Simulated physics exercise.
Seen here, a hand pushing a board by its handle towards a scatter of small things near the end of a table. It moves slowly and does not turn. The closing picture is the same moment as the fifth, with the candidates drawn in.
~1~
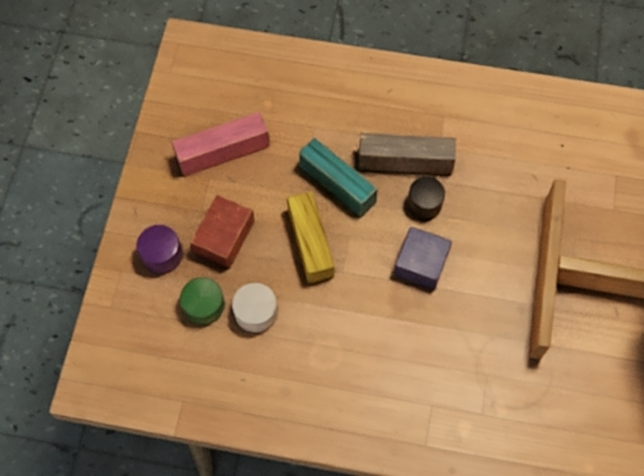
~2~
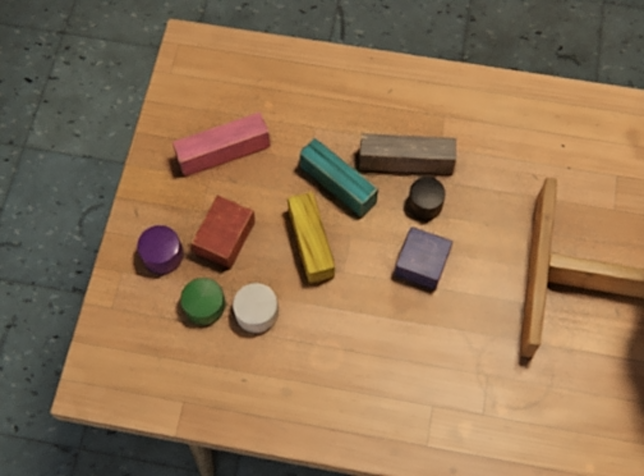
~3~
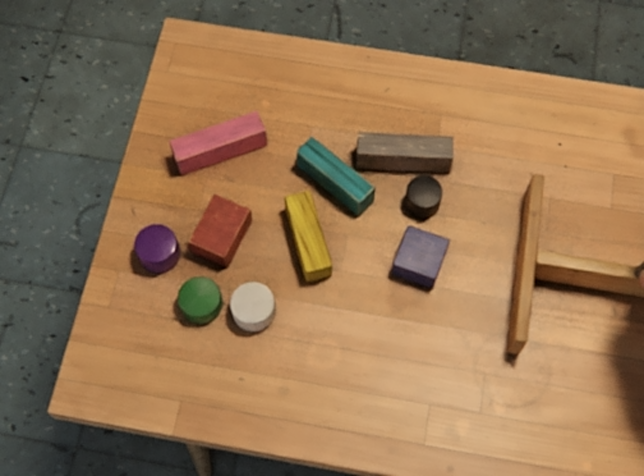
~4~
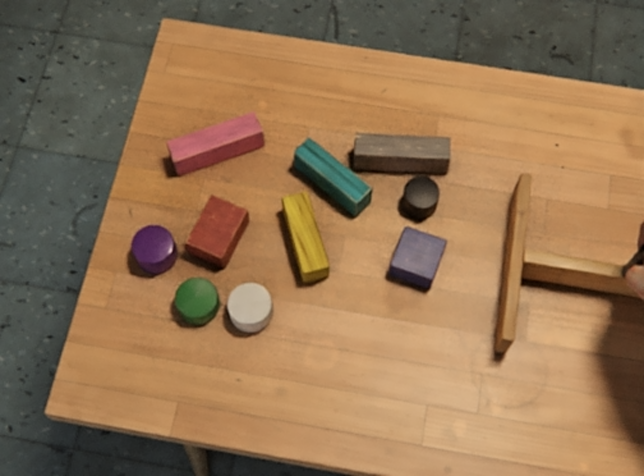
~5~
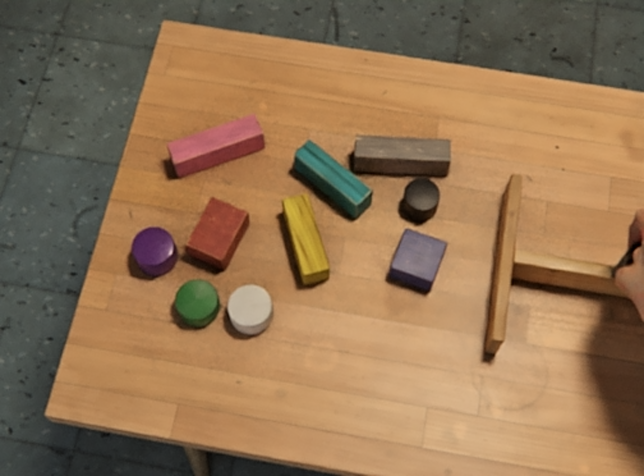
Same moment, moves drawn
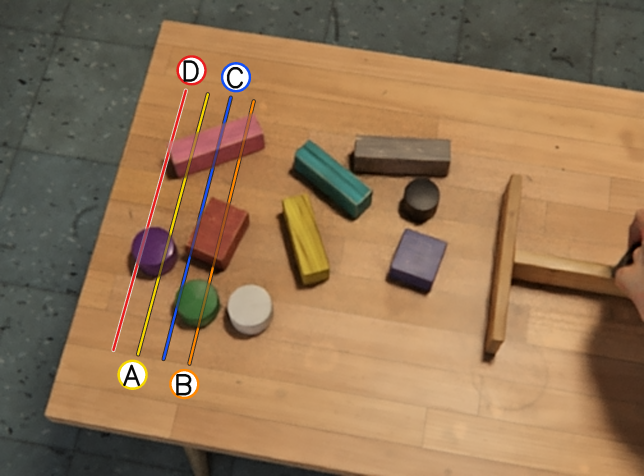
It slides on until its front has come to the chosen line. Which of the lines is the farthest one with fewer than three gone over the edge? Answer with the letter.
The farthest such stop is A.
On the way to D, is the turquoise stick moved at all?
Yes.
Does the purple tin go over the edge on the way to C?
Yes.
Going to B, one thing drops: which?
The purple tin.
On the marked copy, A at (175, 217); B at (223, 225); C at (199, 221); D at (152, 213).
Taking A. A third of the way, board (385, 234); black tin (369, 190); turquoise stick (327, 182).
Two thirds of the way, board (266, 215); purple tin (121, 247); red block (168, 226).
When it is over, board (174, 199); red block over the edge; purple tin over the edge; two fallen.
As for the rest, B is within the limit but short; C is within the limit but short; D drops three.
